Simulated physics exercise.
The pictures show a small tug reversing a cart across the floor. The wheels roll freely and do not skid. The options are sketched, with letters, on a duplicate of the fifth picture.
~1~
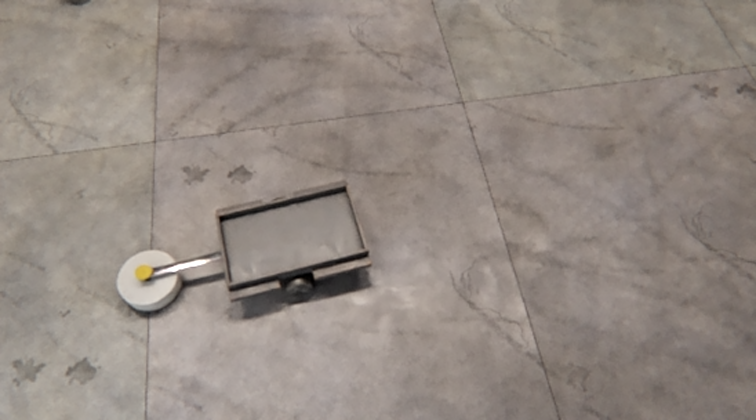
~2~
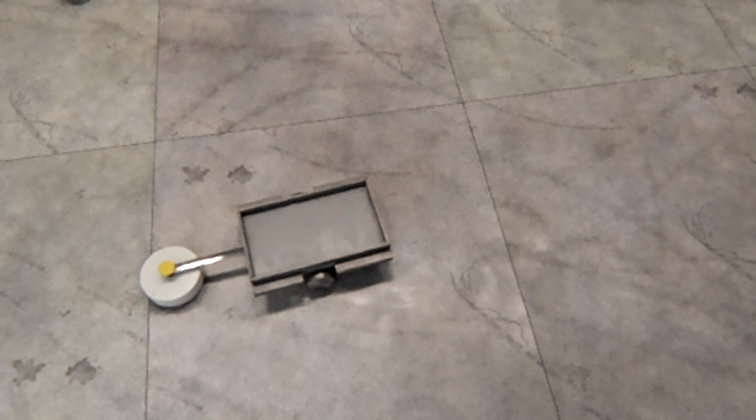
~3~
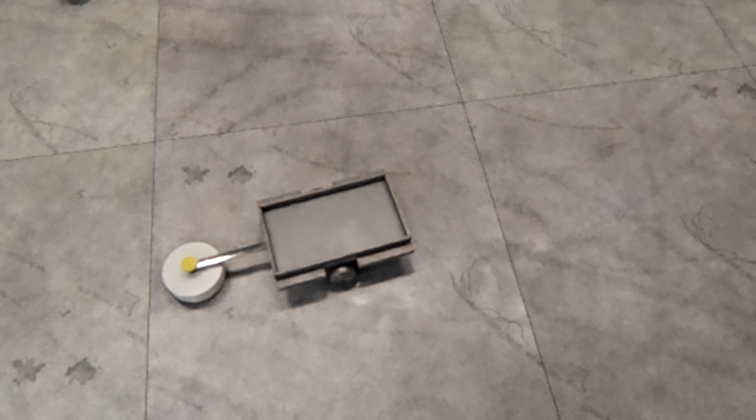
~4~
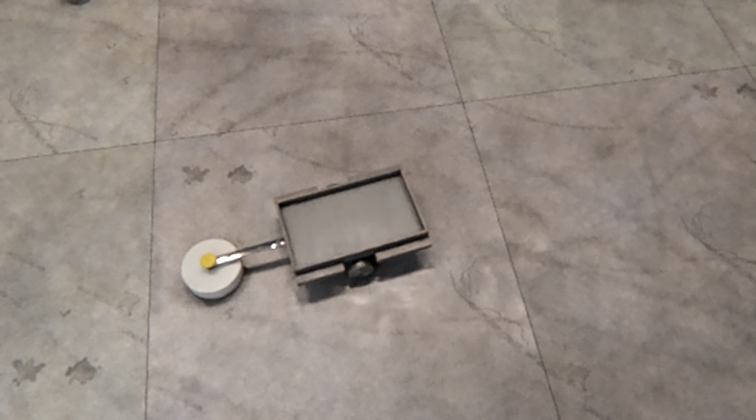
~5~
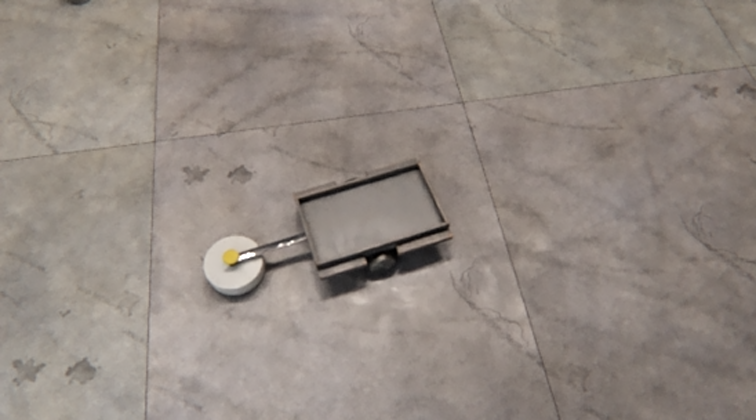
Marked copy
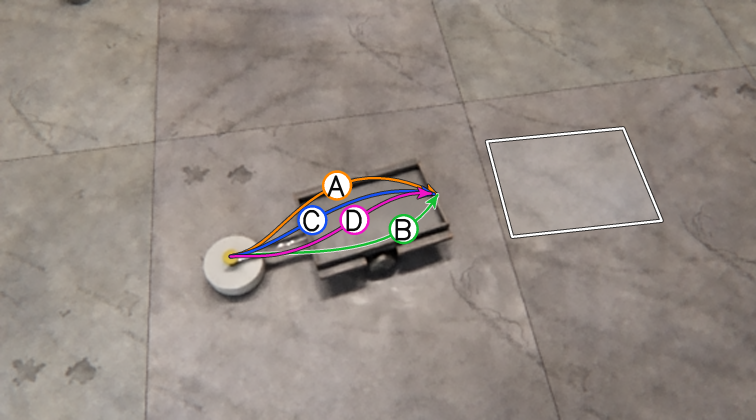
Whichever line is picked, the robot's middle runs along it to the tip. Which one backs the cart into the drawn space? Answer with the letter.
Route C.
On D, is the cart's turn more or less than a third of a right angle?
Less than that.
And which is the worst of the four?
B is the worst.
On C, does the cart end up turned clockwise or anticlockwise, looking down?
It turns clockwise.
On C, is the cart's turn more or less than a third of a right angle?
It turns less than that.
On the marked copy, A from (230, 256) via (328, 190) to (438, 195); B from (230, 256) via (342, 249) to (438, 195); C from (230, 256) via (332, 211) to (434, 194); D from (230, 256) via (337, 231) to (431, 194); the bay at (571, 180).
Following C. Soon after the start, robot (305, 233), cart (440, 195).
Later, robot (375, 203), cart (512, 185).
In the end, robot (436, 203), cart (573, 180); the cart stands in the bay.
As for the rest, A leaves the cart at (579, 222), out of the bay; B leaves the cart at (522, 117), out of the bay; D leaves the cart at (550, 142), out of the bay.
